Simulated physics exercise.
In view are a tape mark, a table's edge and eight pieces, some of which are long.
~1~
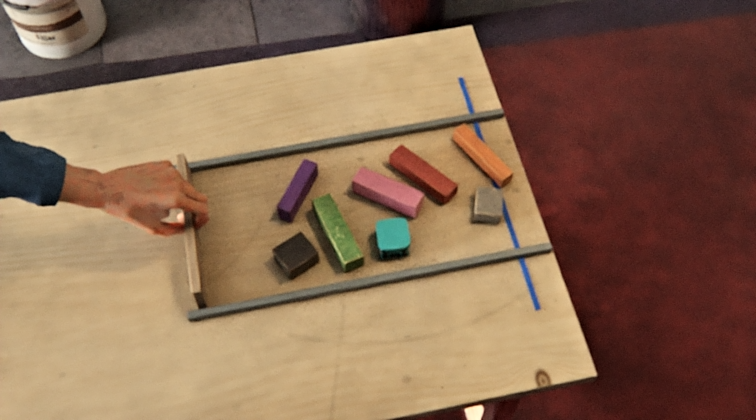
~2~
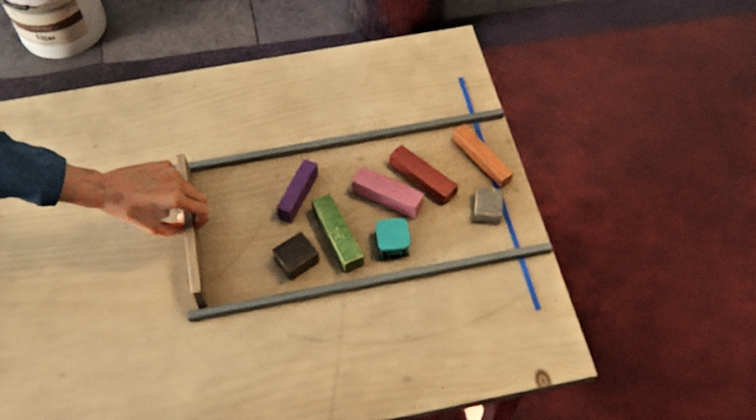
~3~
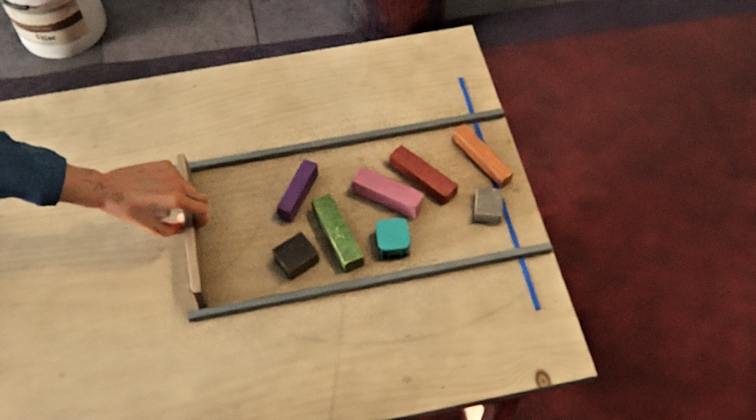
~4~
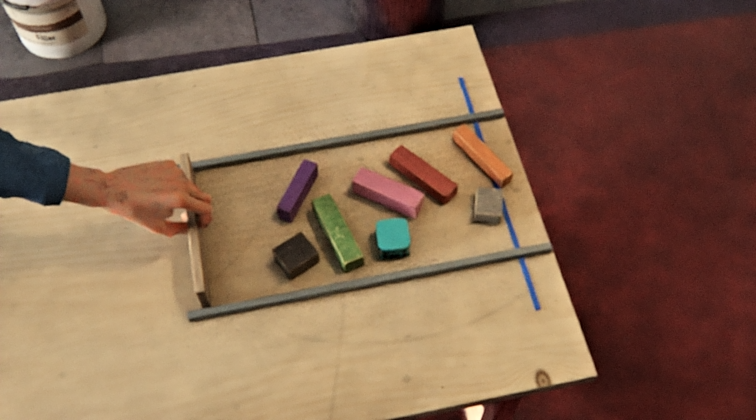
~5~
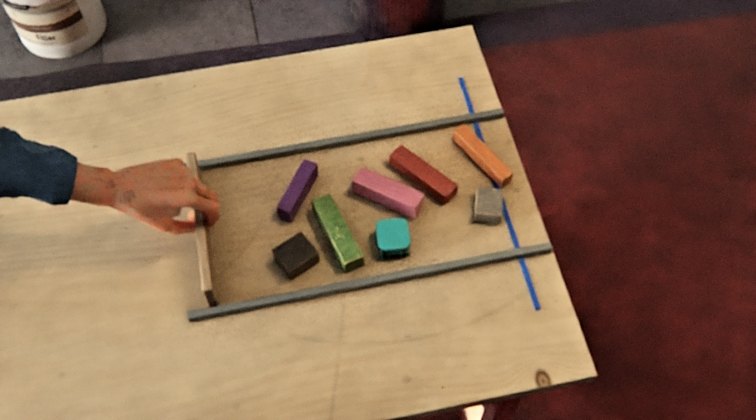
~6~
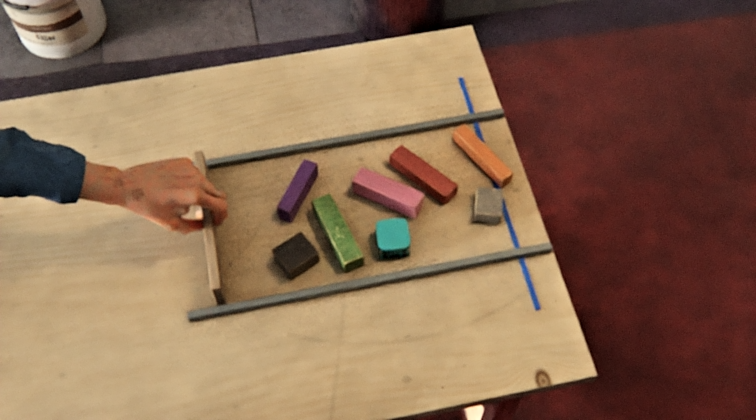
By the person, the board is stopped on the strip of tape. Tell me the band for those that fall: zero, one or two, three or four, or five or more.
The count of pieces that drop is at least five, then.
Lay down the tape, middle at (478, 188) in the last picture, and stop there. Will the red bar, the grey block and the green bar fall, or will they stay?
This time the red bar drops; after it, the grey block drops; finally, the green bar does not drop.
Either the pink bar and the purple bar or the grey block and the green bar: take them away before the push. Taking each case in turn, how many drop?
You'd get 4 in the first case and 3 in the second one.
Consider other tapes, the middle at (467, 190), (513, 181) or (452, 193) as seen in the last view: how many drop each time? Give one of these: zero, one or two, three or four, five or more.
Result per tape, as listed: Three to four; five or more; one or two.
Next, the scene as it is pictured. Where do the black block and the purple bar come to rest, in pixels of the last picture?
For the black block it's (528, 220), and for the purple bar it's (496, 154).
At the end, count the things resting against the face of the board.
That number would be 2.
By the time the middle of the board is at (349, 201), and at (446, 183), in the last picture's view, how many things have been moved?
First 5 and then 8.
Soon after, none off yet; orange bar at rest near (482, 155); grey block at rest near (489, 205); red bar at rest near (423, 174).
In the end, the number that fall off is five or more; gone, green bar, turquoise case, pink bar, red bar, grey block and orange bar.
